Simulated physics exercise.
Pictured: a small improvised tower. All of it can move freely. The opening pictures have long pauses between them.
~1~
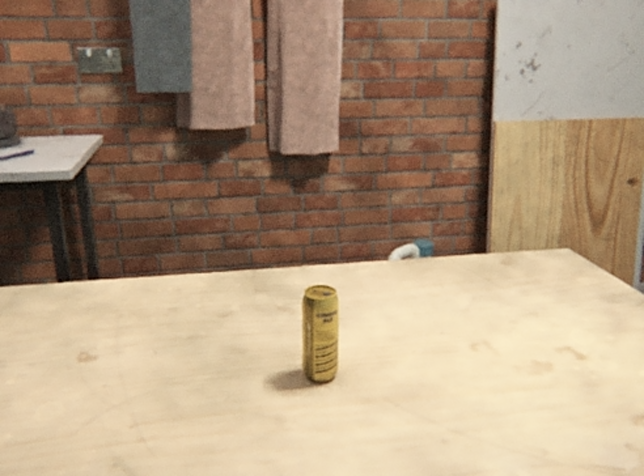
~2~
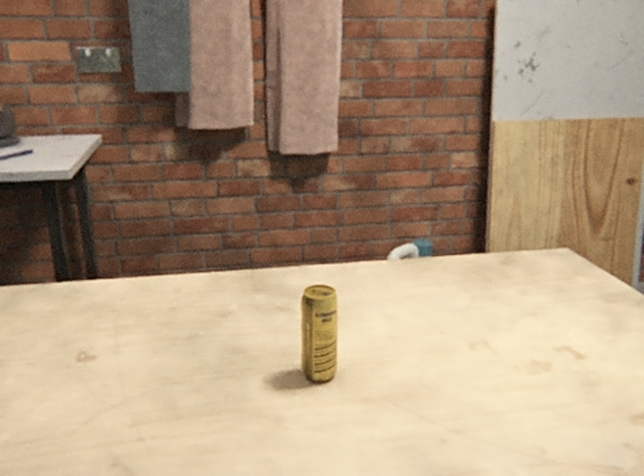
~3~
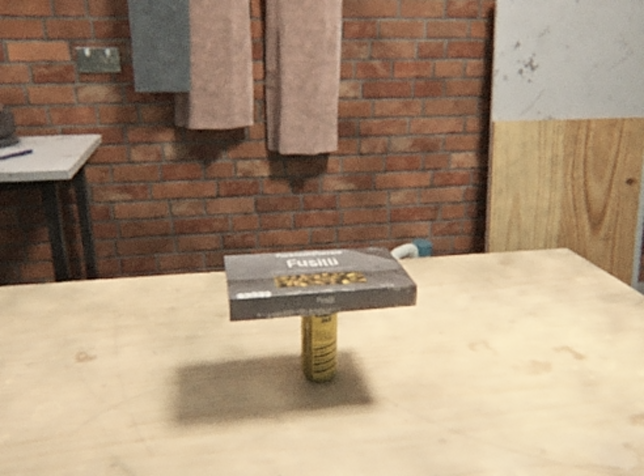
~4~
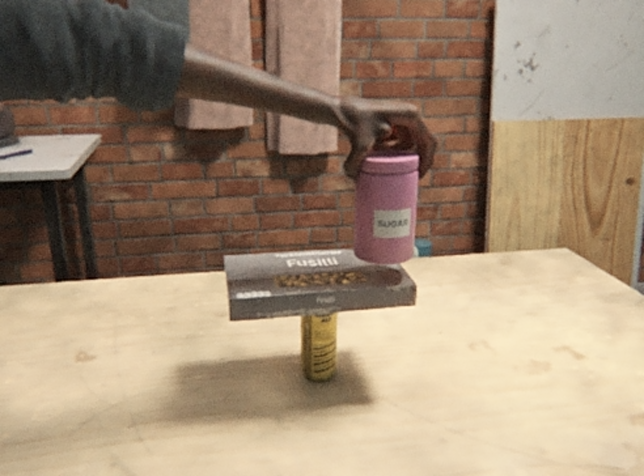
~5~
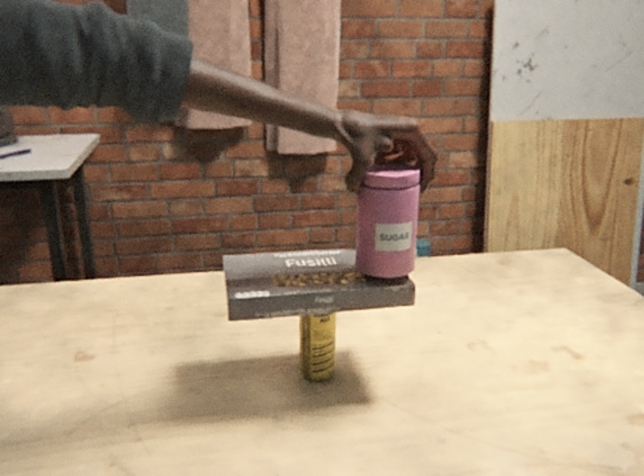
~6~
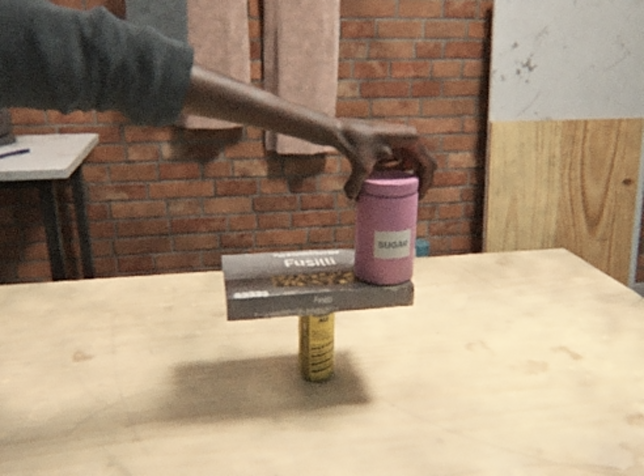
We see a yellow can standing on a pale table, then a grey Fusilli packet lying flat on top of it. A hand reaches in from the left and lowers a pink sugar jar onto the packet's right side.
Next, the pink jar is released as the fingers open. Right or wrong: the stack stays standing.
Wrong, it topples.
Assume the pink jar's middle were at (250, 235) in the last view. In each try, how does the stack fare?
Topples.
Then, 0.40 s after the last picture, pink jar now fallen; grey packet tipped 70° from how it was.
Then, 0.70 s after the last picture, grey packet now fallen.
By the end, fallen, pink jar and grey packet; yellow can in place. The stack gives way.
